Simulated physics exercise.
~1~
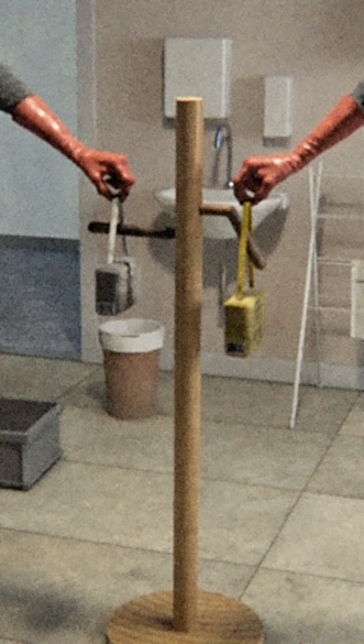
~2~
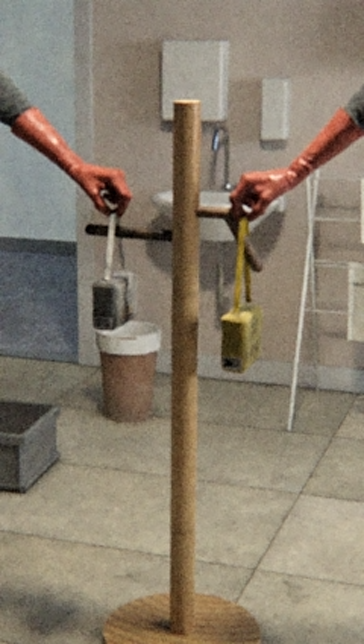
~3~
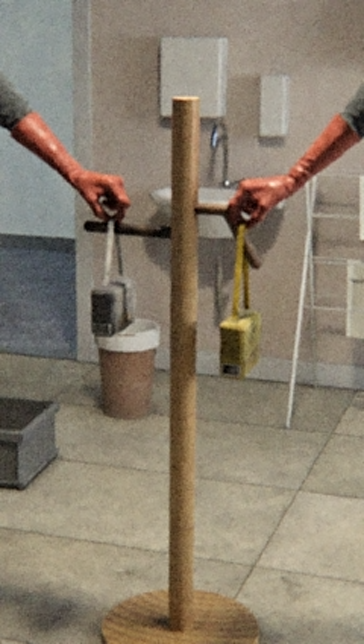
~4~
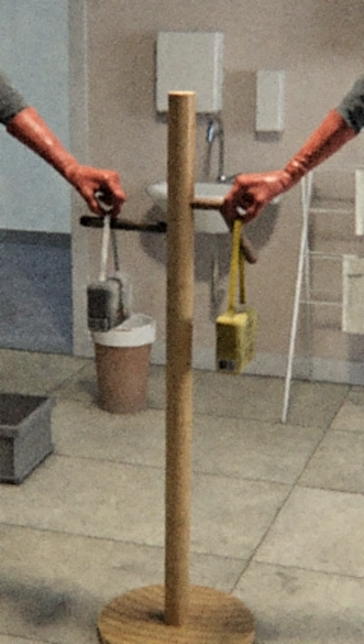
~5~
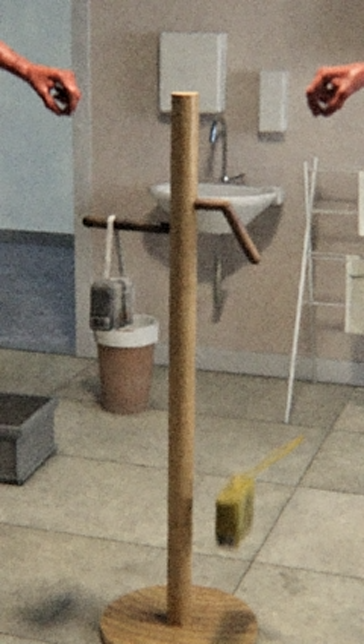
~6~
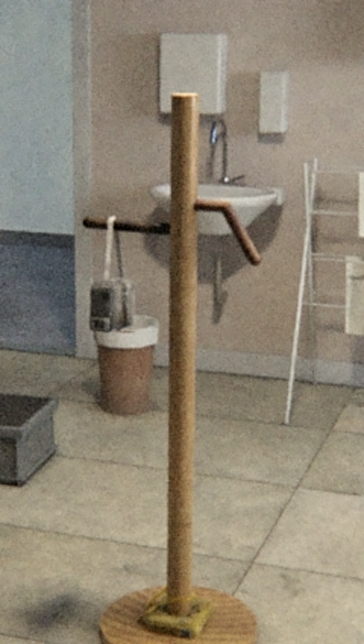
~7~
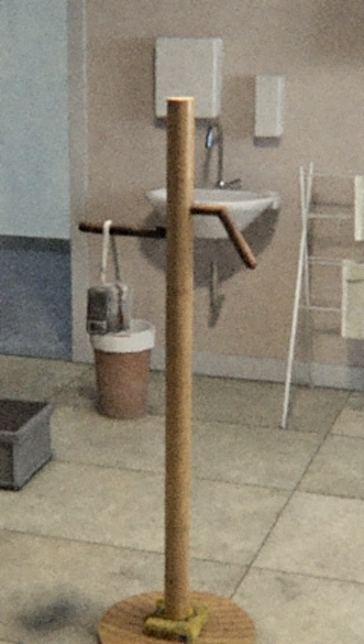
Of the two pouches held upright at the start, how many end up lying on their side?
One of them does. The yellow pouch ends on its side at the foot of the post, while the grey pouch still hangs from the left peg.
